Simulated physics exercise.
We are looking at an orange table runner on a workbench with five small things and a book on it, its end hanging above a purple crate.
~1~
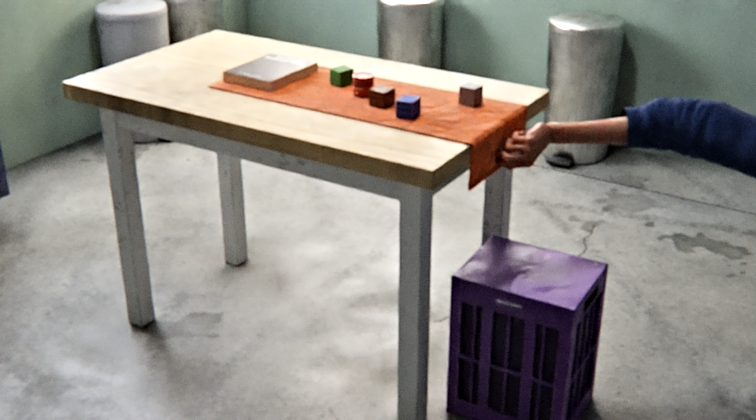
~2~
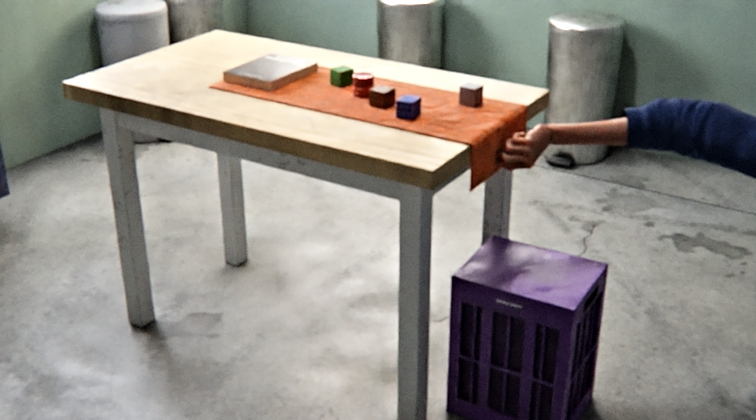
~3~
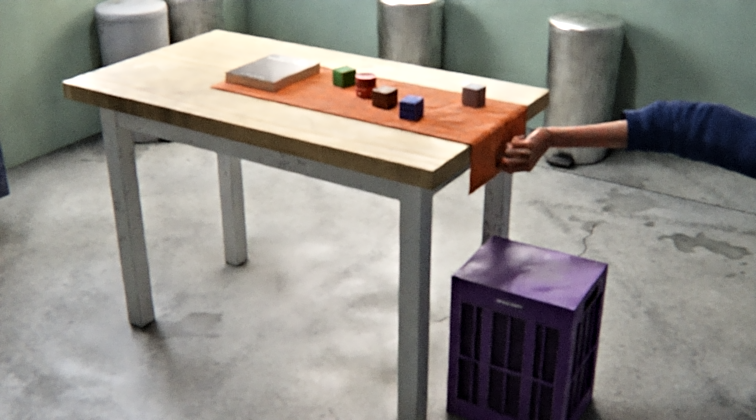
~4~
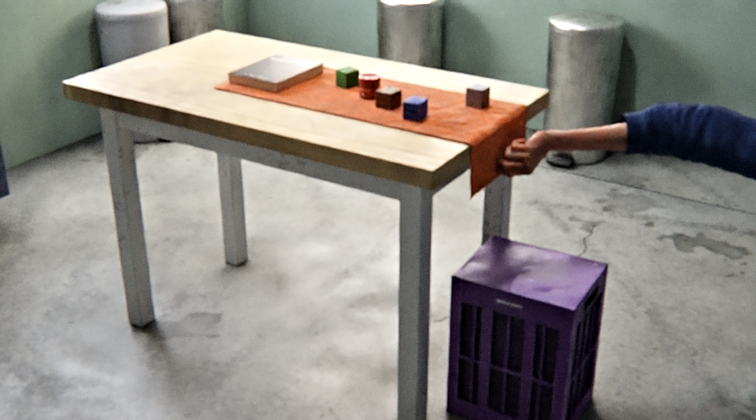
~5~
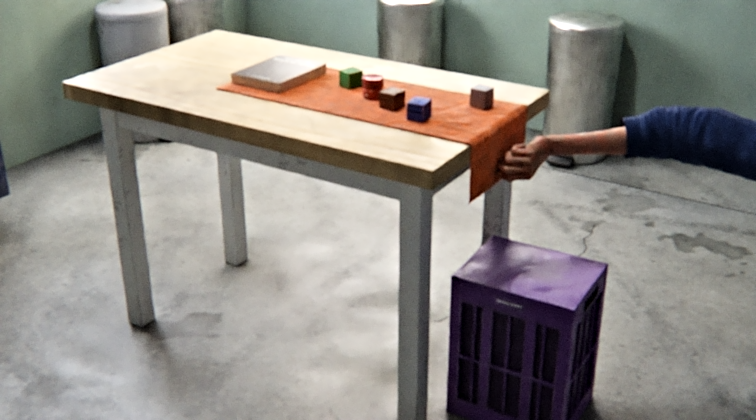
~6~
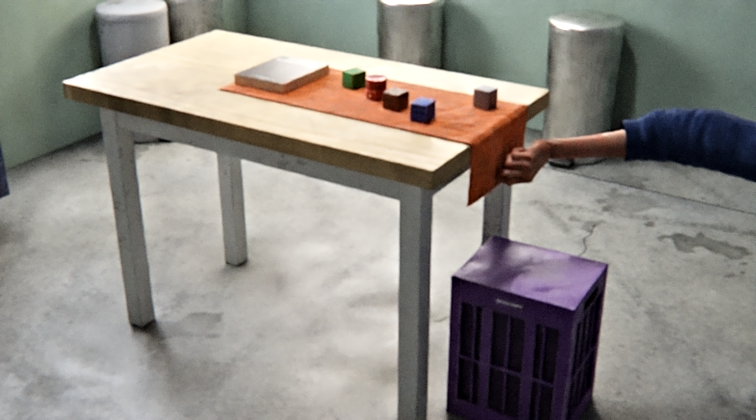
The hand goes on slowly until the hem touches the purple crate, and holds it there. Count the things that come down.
The count of fallen things is two.
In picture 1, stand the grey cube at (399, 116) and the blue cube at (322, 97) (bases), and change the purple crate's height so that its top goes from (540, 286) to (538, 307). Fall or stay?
The grey cube is carried off, the blue cube keeps its place on top.
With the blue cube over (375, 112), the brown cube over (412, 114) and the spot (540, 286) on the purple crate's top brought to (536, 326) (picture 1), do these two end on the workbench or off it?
The blue cube comes down, the brown cube drops off.
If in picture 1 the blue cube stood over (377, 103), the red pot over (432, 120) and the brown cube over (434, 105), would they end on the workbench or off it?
The blue cube holds on, the red pot is carried off, the brown cube falls.
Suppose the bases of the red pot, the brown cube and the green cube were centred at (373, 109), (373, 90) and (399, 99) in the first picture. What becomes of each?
The red pot survives; the brown cube does not fall; the green cube keeps its place on top.
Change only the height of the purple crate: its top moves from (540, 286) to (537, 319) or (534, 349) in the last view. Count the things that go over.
The count: 3 and 4.
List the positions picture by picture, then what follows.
In the first frame, hem (469, 191); grey cube (471, 85); blue cube (408, 98); brown cube (382, 89); red pot (363, 75); green cube (342, 68); top of the crate (540, 286).
In the second frame, hem (469, 192); grey cube (472, 85).
In the third frame, hem (468, 195); blue cube (412, 99).
In the fourth frame, hem (470, 200); brown cube (389, 90); top of the crate (540, 286).
In the fifth frame, hem (469, 204); red pot (373, 77).
In the sixth frame, hem (467, 207); grey cube (486, 88); blue cube (423, 101); brown cube (396, 91); red pot (376, 77); green cube (354, 70).
A little later, hem near (497, 212); all still up.
Next, hem near (496, 243); grey cube gone.
When it is over, hem on the crate; grey cube and blue cube gone. It carries off two.
